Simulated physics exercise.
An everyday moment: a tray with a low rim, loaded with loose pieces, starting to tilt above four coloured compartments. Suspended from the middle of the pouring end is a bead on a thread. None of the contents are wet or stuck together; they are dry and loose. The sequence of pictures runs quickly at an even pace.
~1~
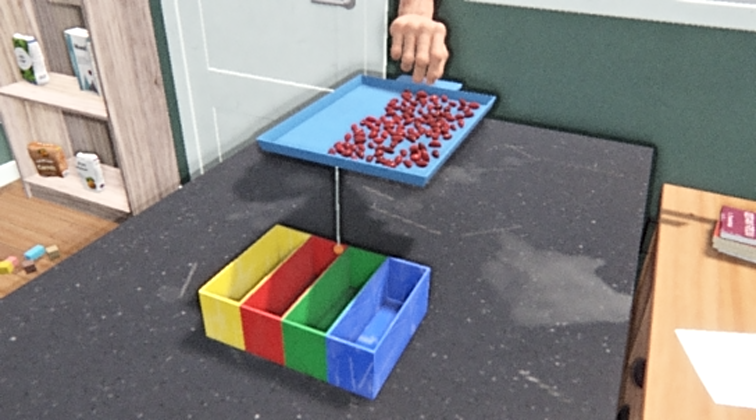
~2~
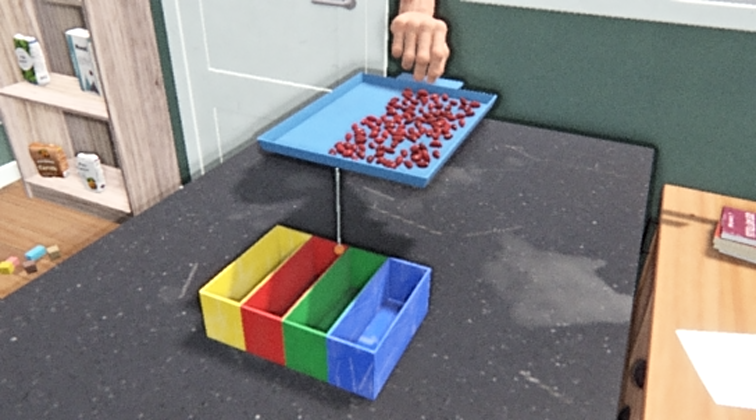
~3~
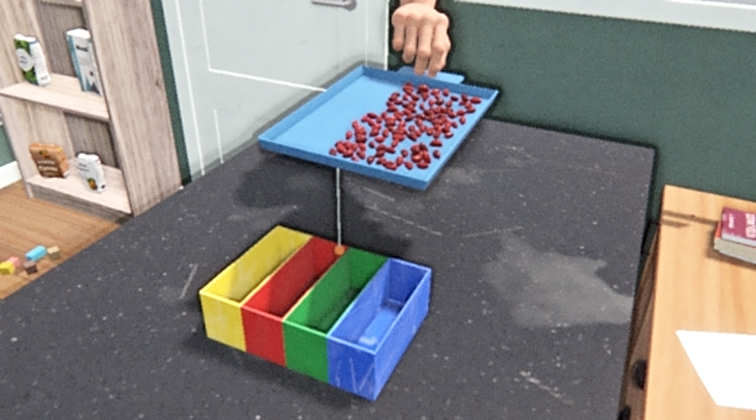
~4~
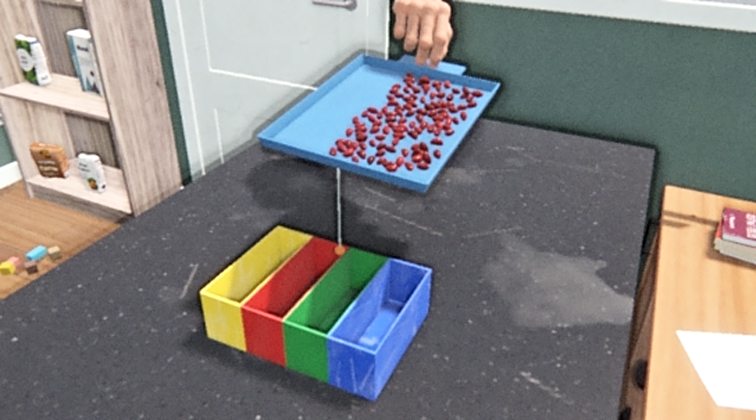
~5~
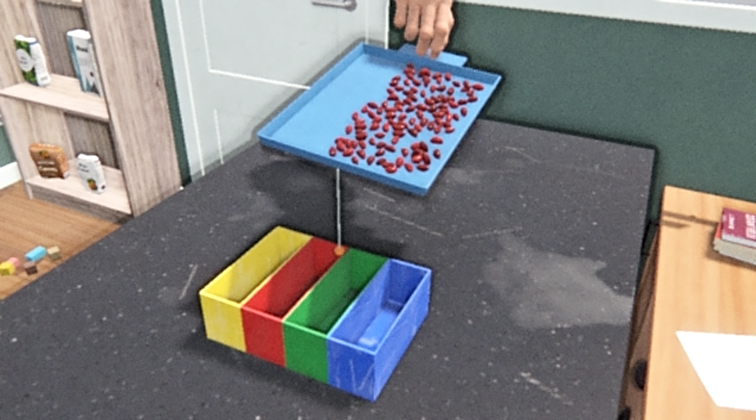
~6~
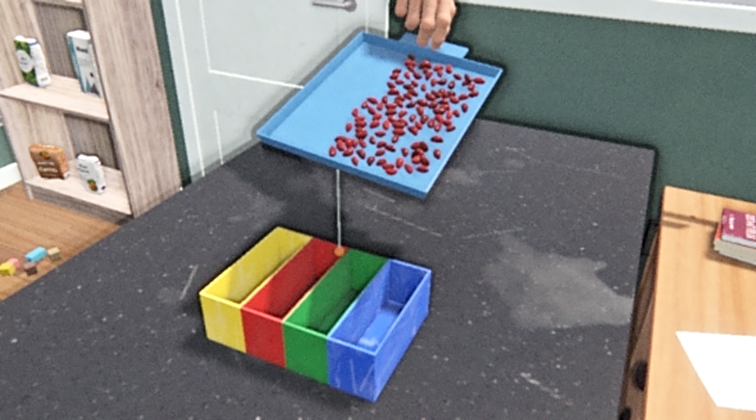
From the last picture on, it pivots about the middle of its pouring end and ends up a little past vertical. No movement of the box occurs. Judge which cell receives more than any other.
The blue cell receives the most.
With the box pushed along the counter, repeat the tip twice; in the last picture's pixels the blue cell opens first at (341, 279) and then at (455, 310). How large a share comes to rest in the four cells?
10 % for the first, 100 % for the second.
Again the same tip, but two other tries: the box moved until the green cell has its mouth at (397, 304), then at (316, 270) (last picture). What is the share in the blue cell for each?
I'd say about 10 percent, followed by about 20 percent.
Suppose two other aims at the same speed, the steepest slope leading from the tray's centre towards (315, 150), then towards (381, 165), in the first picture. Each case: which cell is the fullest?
The first time it's the cell in yellow, the second time it's that blue cell.
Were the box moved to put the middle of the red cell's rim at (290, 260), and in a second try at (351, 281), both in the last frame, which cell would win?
Try 1 - the blue cell; try 2 - the green one.
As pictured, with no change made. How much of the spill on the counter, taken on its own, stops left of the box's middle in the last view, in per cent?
It works out to some 0 per cent.
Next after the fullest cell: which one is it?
In second place: The green cell.
Shortly afterwards, tray tipped steeply; the whole lot on the tray.
Next, tray tipped right over; all but a few on the tray; only a few in the blue cell; only a few falling or outside the box.
Some moments later, tray tipped past a quarter turn; near half in the blue cell; near a quarter in the green cell; only a few in the red cell; near a quarter falling or outside the box.
In the end, tray tipped past a quarter turn; near half in the blue cell; near a quarter in the green cell; only a few in the red cell; none at all in the yellow cell; near a quarter outside the box.
